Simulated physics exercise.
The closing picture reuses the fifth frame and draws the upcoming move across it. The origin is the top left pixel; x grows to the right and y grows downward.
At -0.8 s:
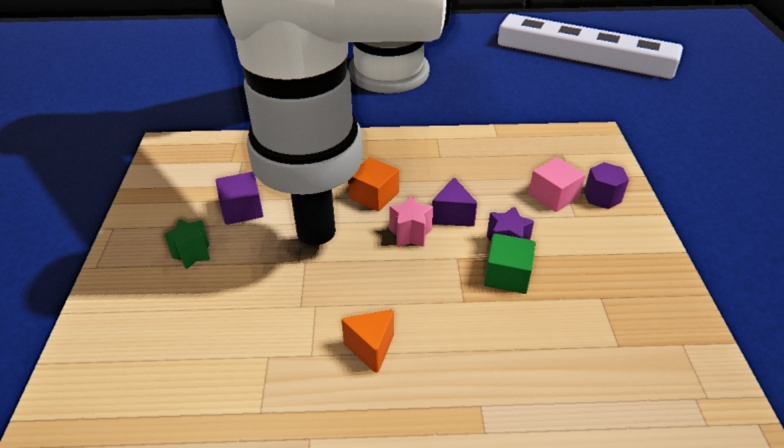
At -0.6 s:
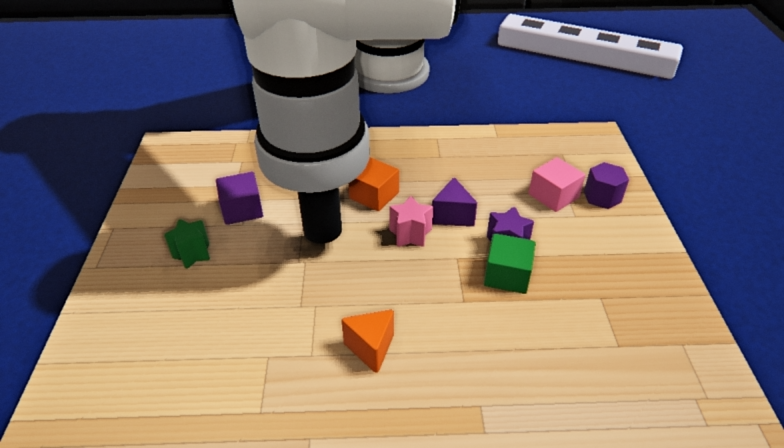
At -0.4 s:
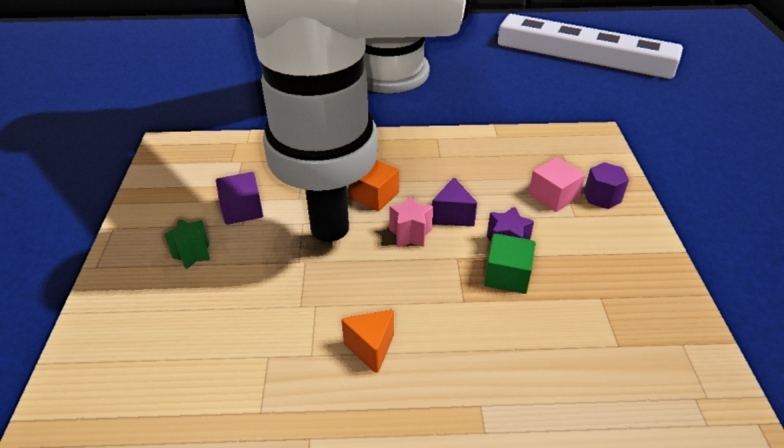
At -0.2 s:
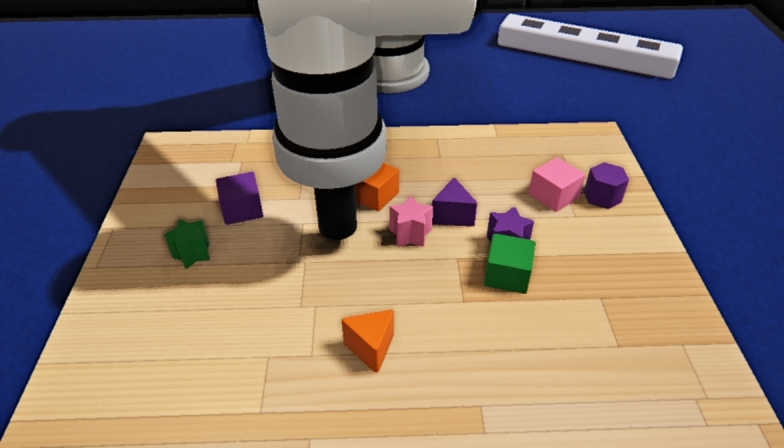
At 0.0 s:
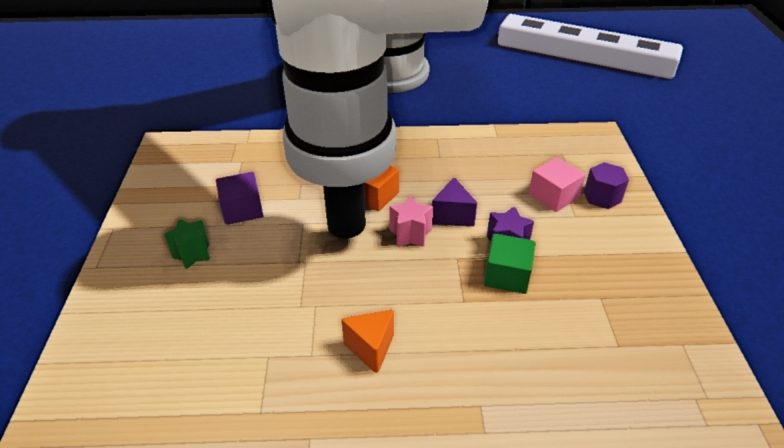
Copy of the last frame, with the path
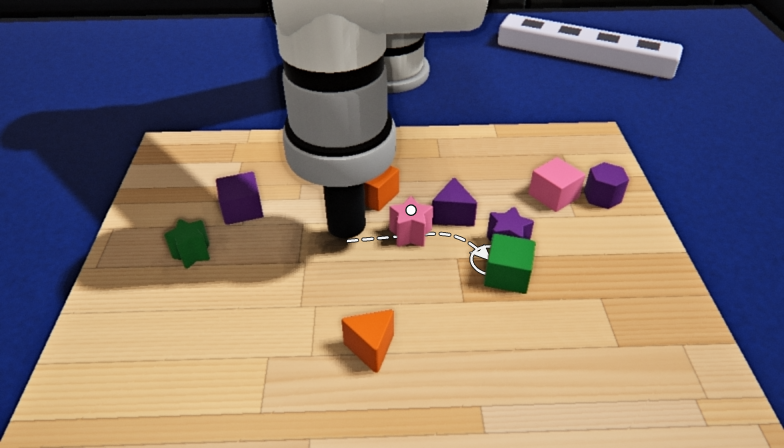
The robot arm moves slightly right across the wooden board while the colored blocks stay still.
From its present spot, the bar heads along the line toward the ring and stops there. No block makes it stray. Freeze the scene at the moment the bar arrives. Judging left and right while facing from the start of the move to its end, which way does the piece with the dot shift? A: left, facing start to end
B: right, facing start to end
Letter A.
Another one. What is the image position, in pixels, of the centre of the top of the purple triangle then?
I'd say the purple triangle ends with its top centre at (495, 181).
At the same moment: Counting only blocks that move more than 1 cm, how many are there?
The push will move three blocks or more.
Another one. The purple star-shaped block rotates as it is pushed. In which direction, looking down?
Turns clockwise.
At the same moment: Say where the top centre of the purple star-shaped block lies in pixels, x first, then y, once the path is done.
Around pixel (535, 222).
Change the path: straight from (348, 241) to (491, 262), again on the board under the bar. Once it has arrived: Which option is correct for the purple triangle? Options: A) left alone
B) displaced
I choose B.
The line goes from (348, 241) by way of (399, 236) and (450, 235) to (491, 260); the dot is on the pink star-shaped block.
On the path given first. One third of the way, bar (400, 221); pink star-shaped block (434, 207); purple triangle (462, 191).
Two thirds of the way, bar (452, 220); pink star-shaped block (485, 205); purple triangle (492, 181), turned 55° anticlockwise; purple star-shaped block (518, 221), turned 15° clockwise.
At the end, bar (493, 245); pink star-shaped block (502, 208), turned 35° anticlockwise; purple triangle (495, 181), turned 70° anticlockwise; purple star-shaped block (535, 222), turned 55° clockwise; green four-sided block (528, 266).
